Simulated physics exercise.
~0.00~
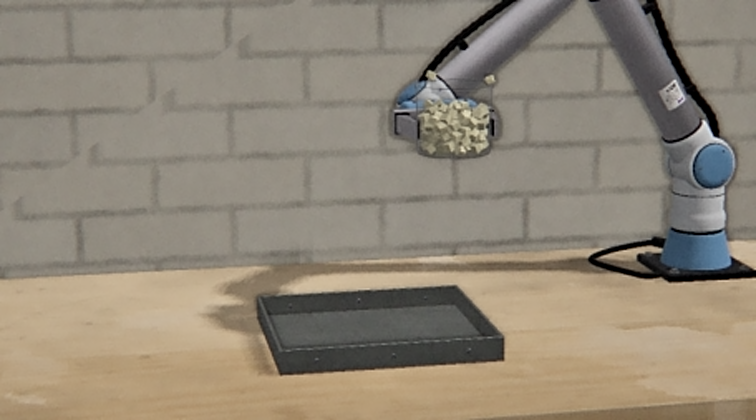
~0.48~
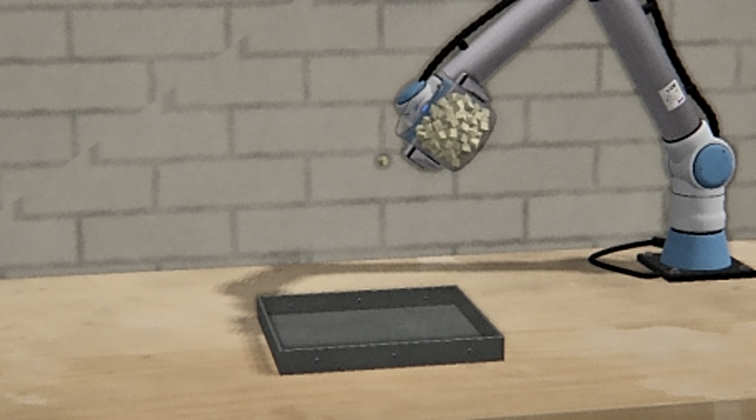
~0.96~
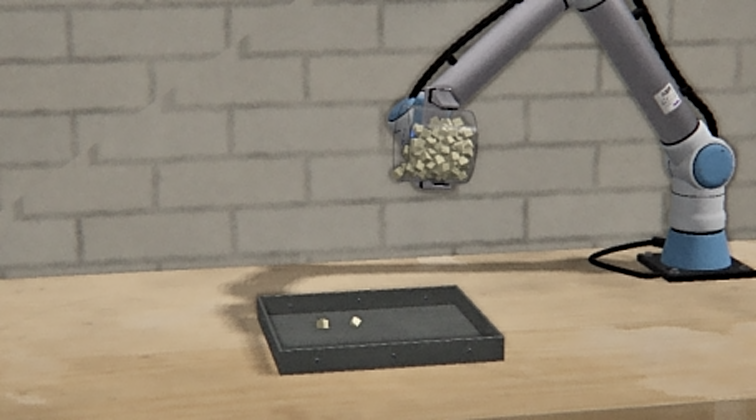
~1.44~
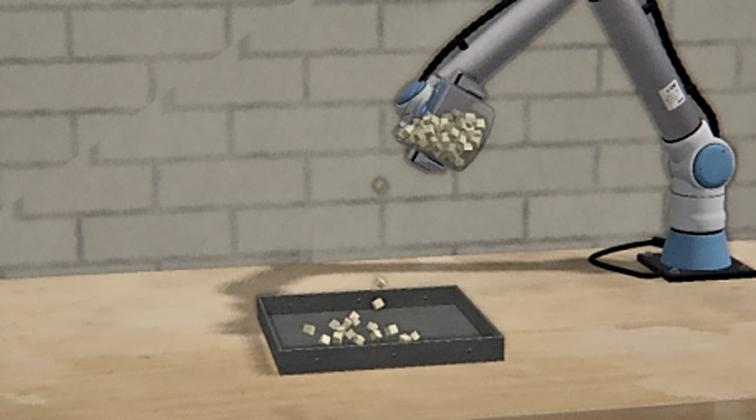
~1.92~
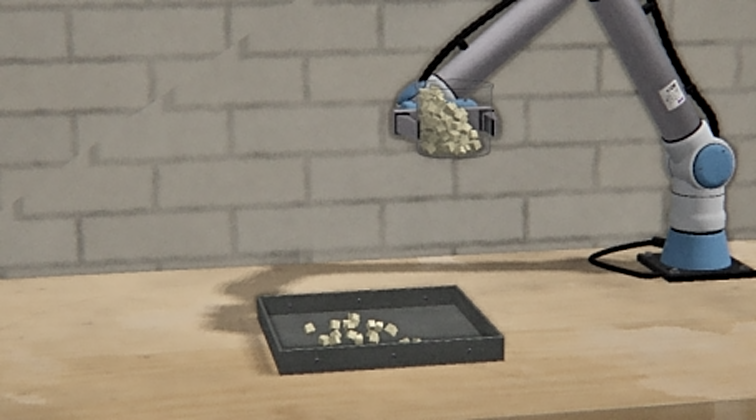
Robot arm tipping a clear cup of pale cubes over a dark tray, spilling some, then righting the cup, still mostly full.
